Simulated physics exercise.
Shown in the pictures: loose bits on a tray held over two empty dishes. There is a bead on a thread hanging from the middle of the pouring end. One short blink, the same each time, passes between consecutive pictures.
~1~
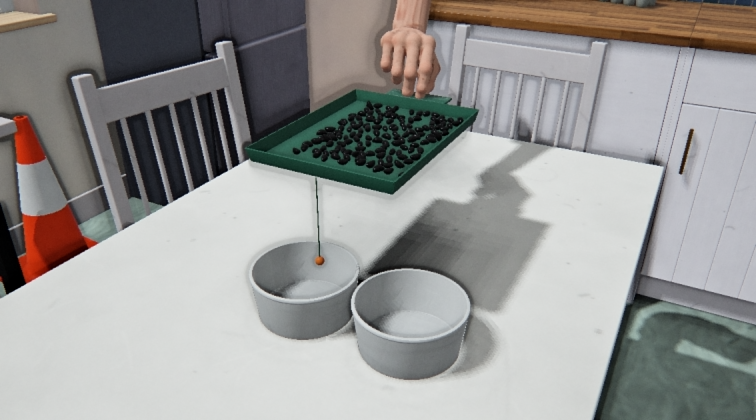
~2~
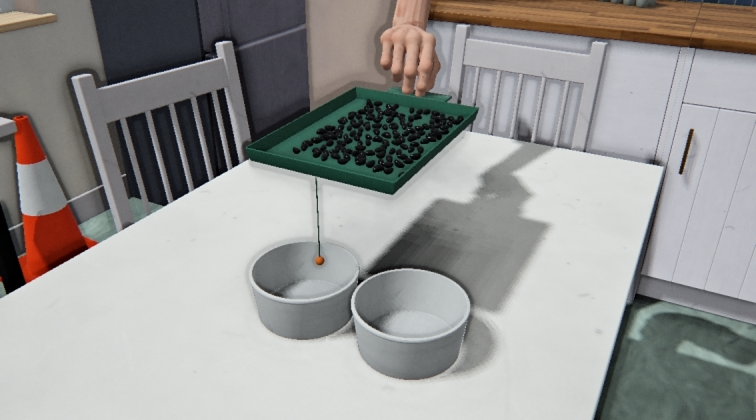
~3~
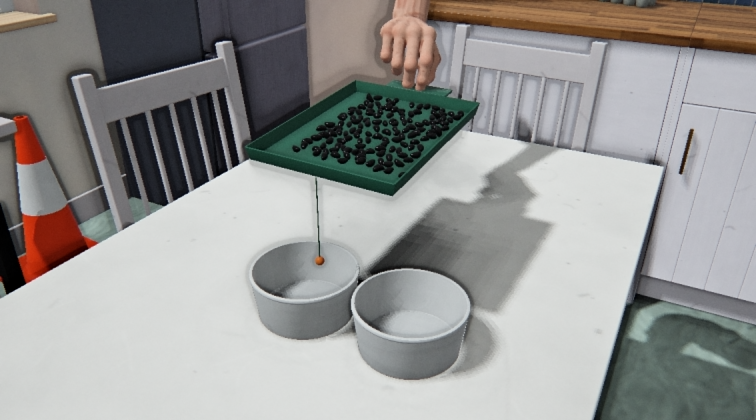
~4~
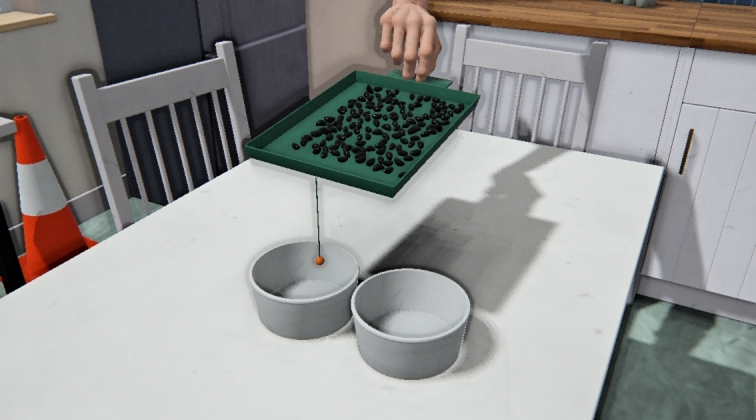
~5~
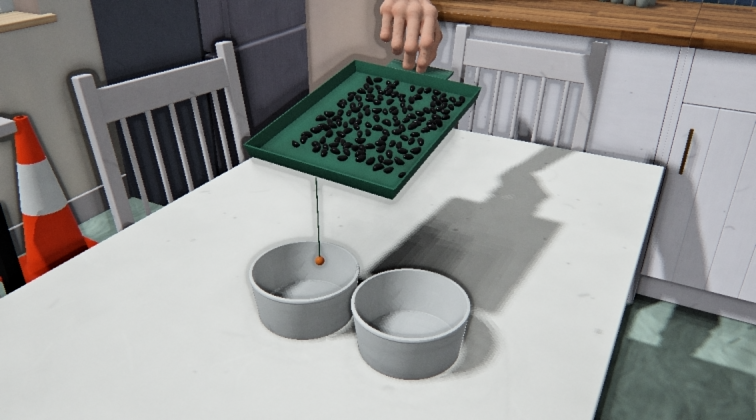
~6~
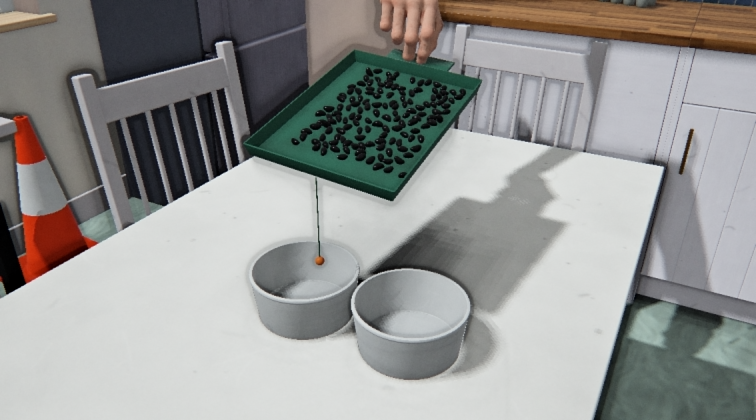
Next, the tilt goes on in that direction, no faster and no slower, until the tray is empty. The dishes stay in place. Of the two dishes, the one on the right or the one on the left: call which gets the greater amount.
I call it for the one on the right.
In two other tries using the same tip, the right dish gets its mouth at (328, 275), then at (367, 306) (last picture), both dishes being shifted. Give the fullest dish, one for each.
Answer, in order: The one to the right and the one to the right.
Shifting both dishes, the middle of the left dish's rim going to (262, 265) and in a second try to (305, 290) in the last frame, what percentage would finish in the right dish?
100, then 40 %.
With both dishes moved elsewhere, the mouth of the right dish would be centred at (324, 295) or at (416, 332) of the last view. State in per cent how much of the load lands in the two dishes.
About 60 per cent, then about 70 per cent.
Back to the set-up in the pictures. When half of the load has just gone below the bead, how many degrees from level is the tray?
Tilt: Around 105 degrees.
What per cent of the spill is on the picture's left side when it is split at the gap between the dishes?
About 80 percent.
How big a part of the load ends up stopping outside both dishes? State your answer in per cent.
I'd say around 20 per cent.
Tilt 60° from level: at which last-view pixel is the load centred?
The load's middle is around (373, 151).
Soon after the last picture, tray tipped steeply; nearly all on the tray; a stray few in the right dish; a stray few in the air.
A little later, tray tipped right over; about two thirds on the tray; a small part in the right dish; a stray few outside both; about a quarter in the air.
Later still, tray tipped past a quarter turn; about two thirds in the right dish; a small part in the left dish; about a quarter outside both.
At rest, tray tipped past a quarter turn; about two thirds in the right dish; a small part in the left dish; about a quarter outside both.
